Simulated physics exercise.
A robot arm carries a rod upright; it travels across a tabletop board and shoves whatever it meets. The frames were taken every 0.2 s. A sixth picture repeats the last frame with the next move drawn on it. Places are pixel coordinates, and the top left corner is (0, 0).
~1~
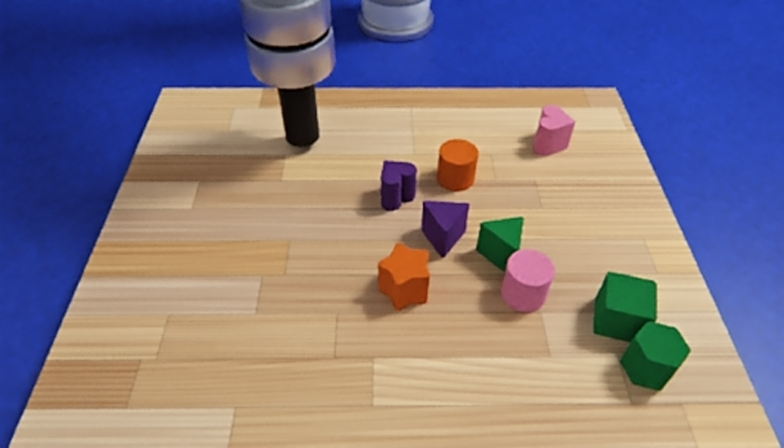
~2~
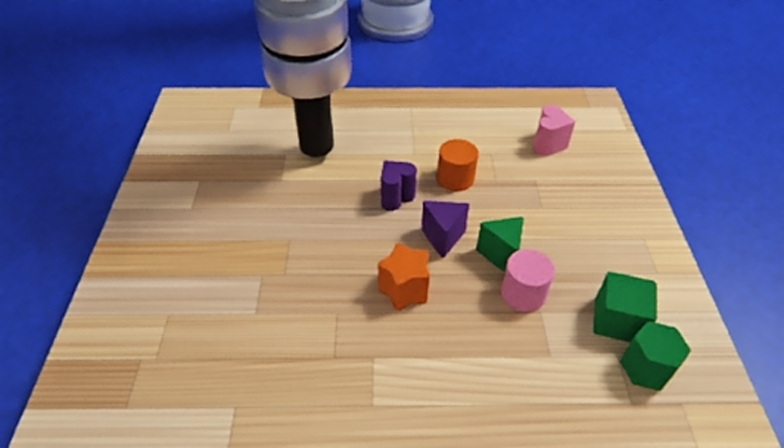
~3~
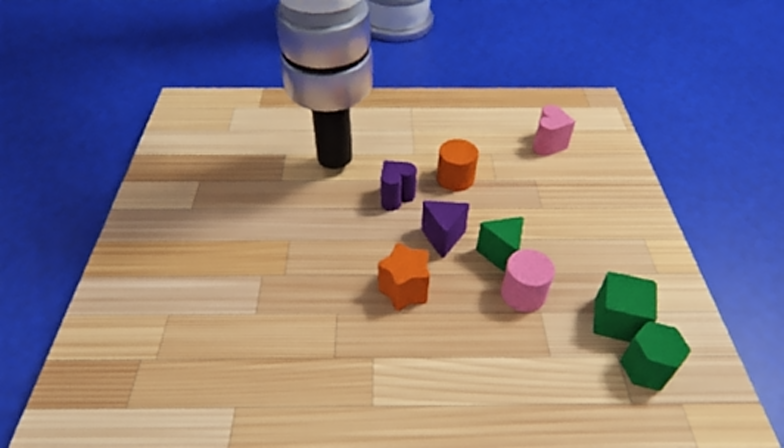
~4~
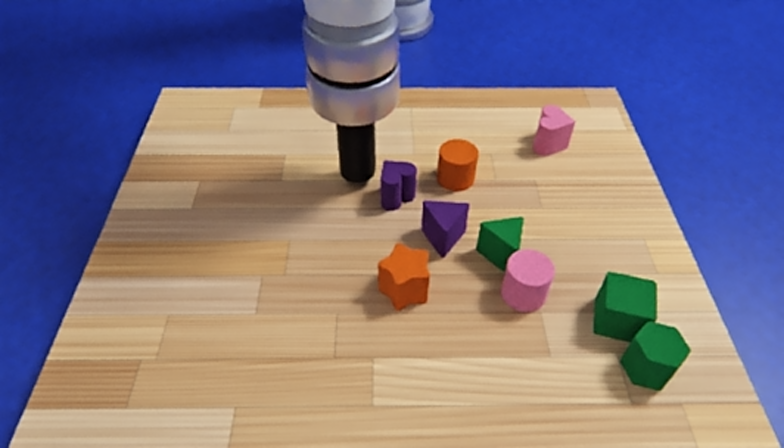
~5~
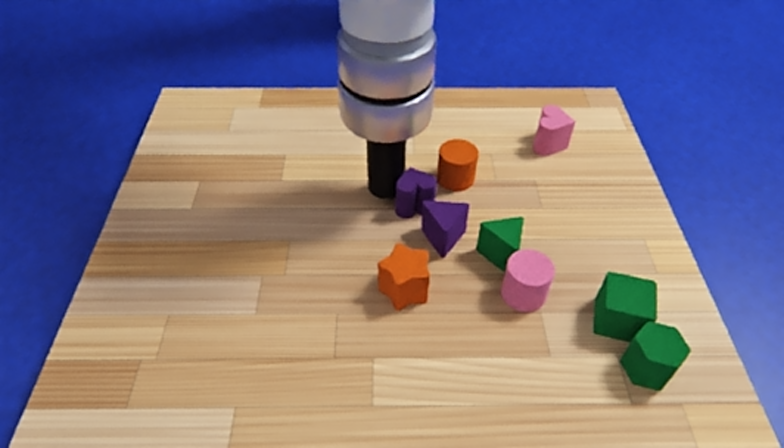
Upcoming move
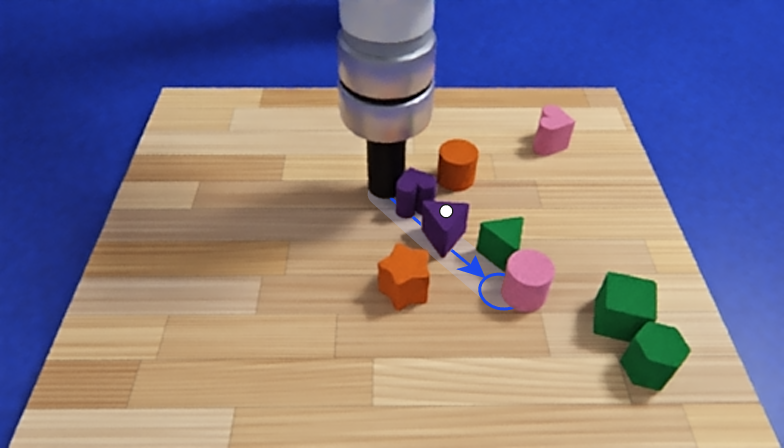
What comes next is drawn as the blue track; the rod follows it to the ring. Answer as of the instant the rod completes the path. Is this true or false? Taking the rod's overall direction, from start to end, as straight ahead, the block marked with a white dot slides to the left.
It is false.
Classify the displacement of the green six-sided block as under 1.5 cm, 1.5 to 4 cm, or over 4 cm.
It ends within 1.5 cm of its spot.
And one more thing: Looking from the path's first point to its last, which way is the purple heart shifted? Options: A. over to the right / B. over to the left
B (over to the left)
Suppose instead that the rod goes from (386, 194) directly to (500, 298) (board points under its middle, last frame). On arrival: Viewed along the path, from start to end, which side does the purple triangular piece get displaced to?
The shift is to the right of that direction.
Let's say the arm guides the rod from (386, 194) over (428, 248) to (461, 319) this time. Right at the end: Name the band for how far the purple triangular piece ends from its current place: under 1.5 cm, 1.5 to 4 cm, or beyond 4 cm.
It will move more than 4 cm.
Drawn move, from (386, 194) to (501, 291); the dot is on the purple triangular piece.
What follows on the original path. One third of the way, rod (422, 216); purple heart (459, 200), turned 20° anticlockwise; purple triangular piece (459, 225).
Two thirds of the way, rod (460, 248); purple heart (480, 204), turned 65° anticlockwise; purple triangular piece (486, 254), turned 45° anticlockwise.
At the end, rod (503, 284); purple heart (480, 204), turned 65° anticlockwise; purple triangular piece (514, 298), turned 20° anticlockwise; green triangular piece still; pink circular block (556, 279); green six-sided block still.
